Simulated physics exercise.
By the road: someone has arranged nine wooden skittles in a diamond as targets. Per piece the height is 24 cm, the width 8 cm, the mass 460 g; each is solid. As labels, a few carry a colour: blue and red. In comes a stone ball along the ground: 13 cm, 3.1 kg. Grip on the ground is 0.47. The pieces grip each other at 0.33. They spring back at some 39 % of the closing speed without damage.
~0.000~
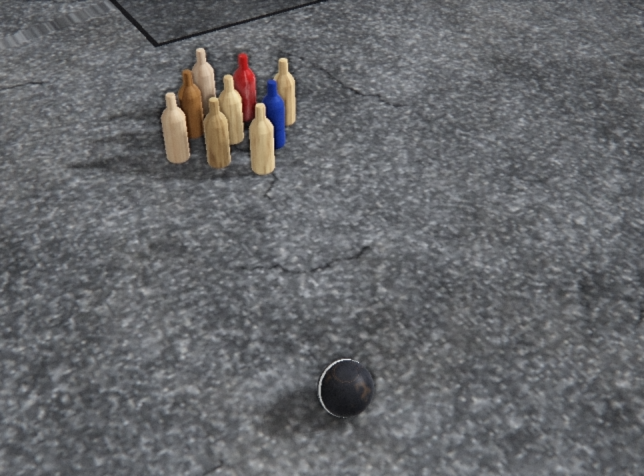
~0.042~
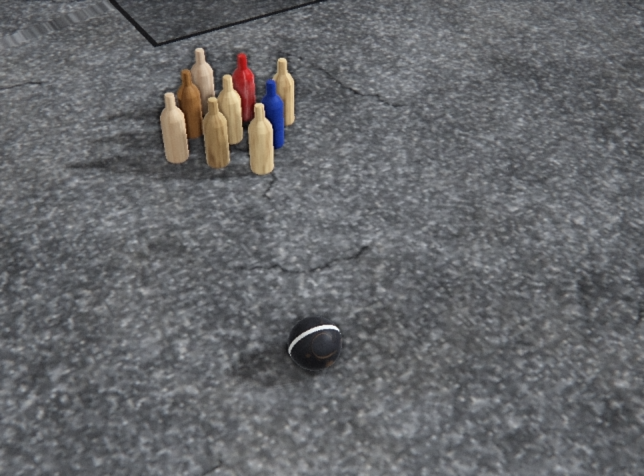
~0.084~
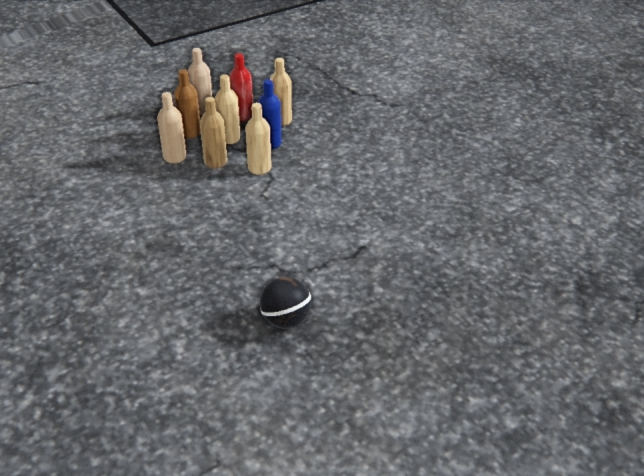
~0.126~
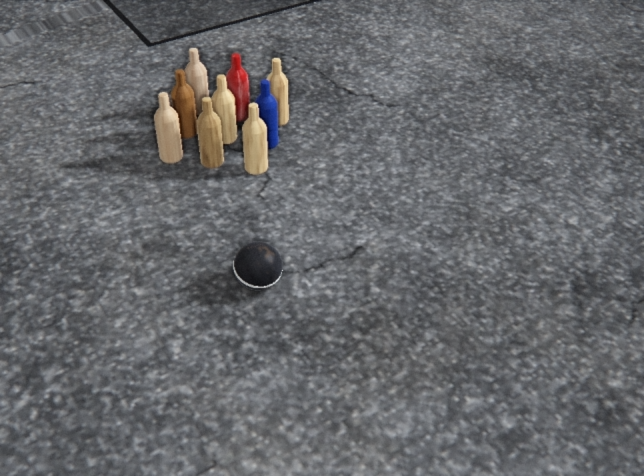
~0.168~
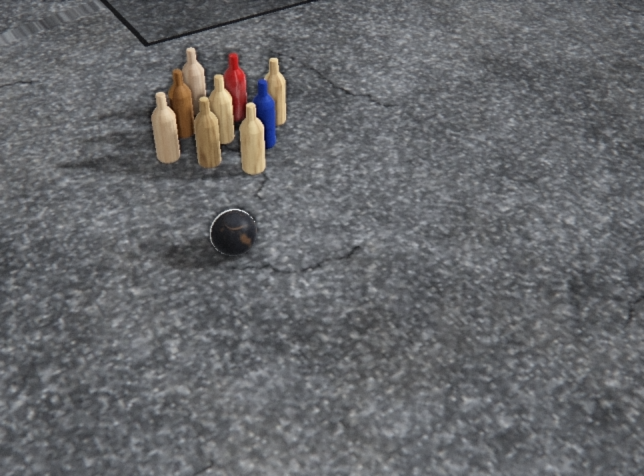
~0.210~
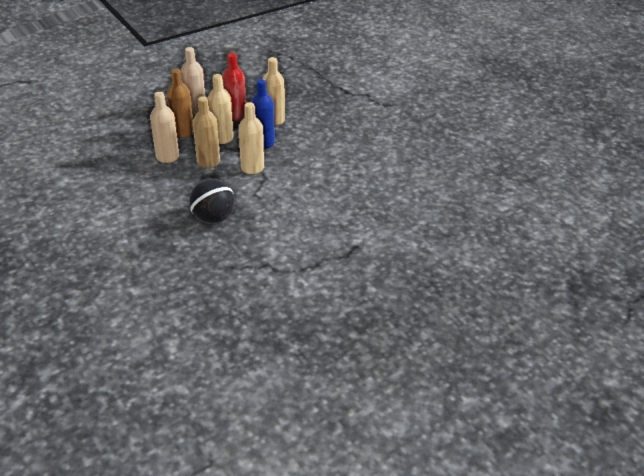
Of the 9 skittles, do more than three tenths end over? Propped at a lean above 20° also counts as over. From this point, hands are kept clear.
Yes.
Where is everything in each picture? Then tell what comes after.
In the first frame (each place is the centre of the face we see best; the camera pans a little), ball (346, 388) 92 cm before the front row; blue skittle (278, 118); red skittle (248, 91); all in place.
Ball (315, 343) 77 cm before the front row; blue skittle (278, 118), in the second frame.
Ball (285, 303) 62 cm before the front row; blue skittle (275, 118), in the third frame.
Ball (258, 266) 47 cm before the front row; blue skittle (272, 118), in the fourth frame.
Ball (233, 232) 31 cm before the front row; blue skittle (269, 118), in the fifth frame.
Ball (212, 201) 16 cm before the front row; blue skittle (268, 118); red skittle (237, 91); all in place, in the sixth frame.
By 0.56 s, ball still moving; 4 of the 9 skittles over; red skittle tilted 15°; blue skittle tilted 4°.
By 1.42 s, ball still moving; 4 of the 9 skittles over; red skittle lying flat.
When it is over (3.2 s), ball rolling away; 4 of the 9 skittles over; red skittle lying flat; blue skittle unmoved. That is 44 per cent. In pixels of the last frame, middles, red skittle near (276, 96), blue skittle near (262, 113).
